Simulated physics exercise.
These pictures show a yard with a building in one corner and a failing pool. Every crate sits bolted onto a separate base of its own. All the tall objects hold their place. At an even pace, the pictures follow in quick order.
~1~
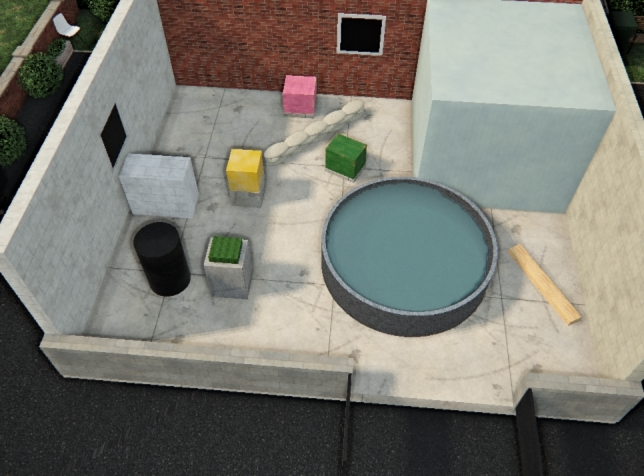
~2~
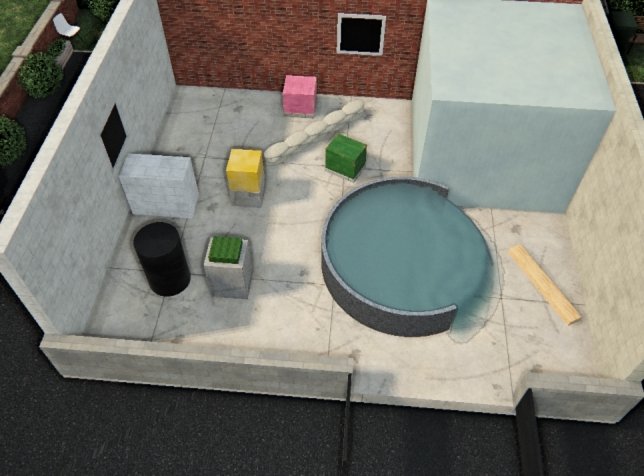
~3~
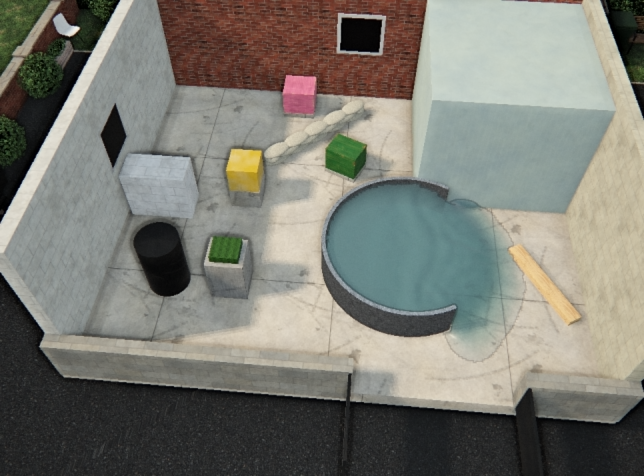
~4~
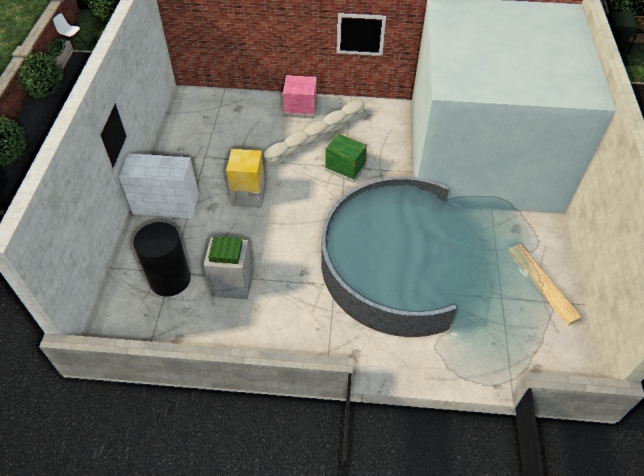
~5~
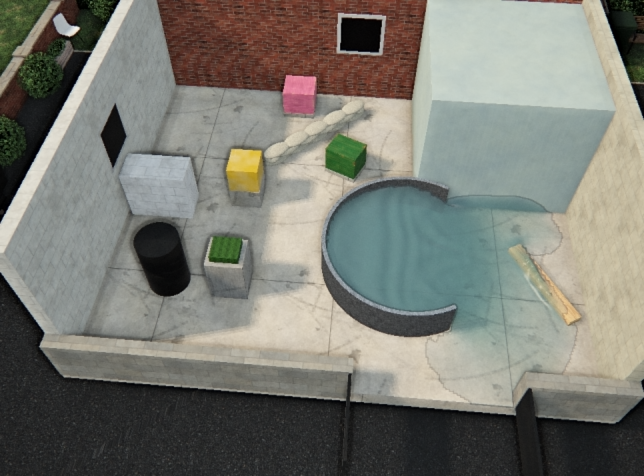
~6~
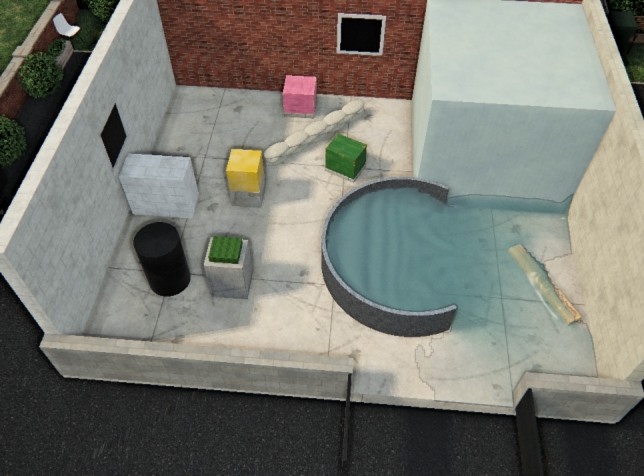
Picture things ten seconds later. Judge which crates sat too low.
The yellow crate was not too low. The pink crate was not too low. The green crate was not too low.
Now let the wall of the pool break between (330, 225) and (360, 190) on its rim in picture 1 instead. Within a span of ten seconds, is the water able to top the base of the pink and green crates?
Observed: Pink crate is doused; green crate is doused.
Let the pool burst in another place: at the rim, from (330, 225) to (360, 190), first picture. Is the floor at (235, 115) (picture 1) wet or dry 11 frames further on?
Pretty sure it's in a puddle at that location.
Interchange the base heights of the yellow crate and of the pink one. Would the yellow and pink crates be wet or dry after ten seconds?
The yellow crate stays clear, and the pink crate stays clear.
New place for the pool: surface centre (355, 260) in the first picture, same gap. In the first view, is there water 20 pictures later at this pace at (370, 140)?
Not reached.
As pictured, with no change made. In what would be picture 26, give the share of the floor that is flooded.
I reckon around 25 %.
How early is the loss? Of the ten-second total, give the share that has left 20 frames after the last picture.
Around 15 %.
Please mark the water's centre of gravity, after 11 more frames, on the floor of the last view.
Close to (480, 281).
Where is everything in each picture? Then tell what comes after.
The pool at (408, 243) is whole and still, in the first picture.
The front is at a hidden place, out from the gap at (487, 261), in the second picture.
Water pours out at (486, 264) and has run to (470, 355), in the third picture.
The front is at a hidden place, out from the gap at (486, 265), in the fourth picture.
The front is at a hidden place, out from the gap at (486, 265), in the fifth picture.
The front is at a hidden place, out from the gap at (486, 265), in the sixth picture.
A moment on, water covers 20 % of the floor; the yellow crate not reached, the pink crate not reached, the green crate not reached.
Next, water covers 20 % of the floor; the yellow crate not reached, the pink crate not reached, the green crate not reached.
Then, water covers 25 % of the floor; the yellow crate not reached, the pink crate not reached, the green crate not reached.
Later, water covers 40 % of the floor; the yellow crate not reached, the pink crate not reached, the green crate not reached.
In the end, water covers 50 % of the floor; the yellow crate stayed above the water, the pink crate stayed above the water, the green crate stayed above the water.
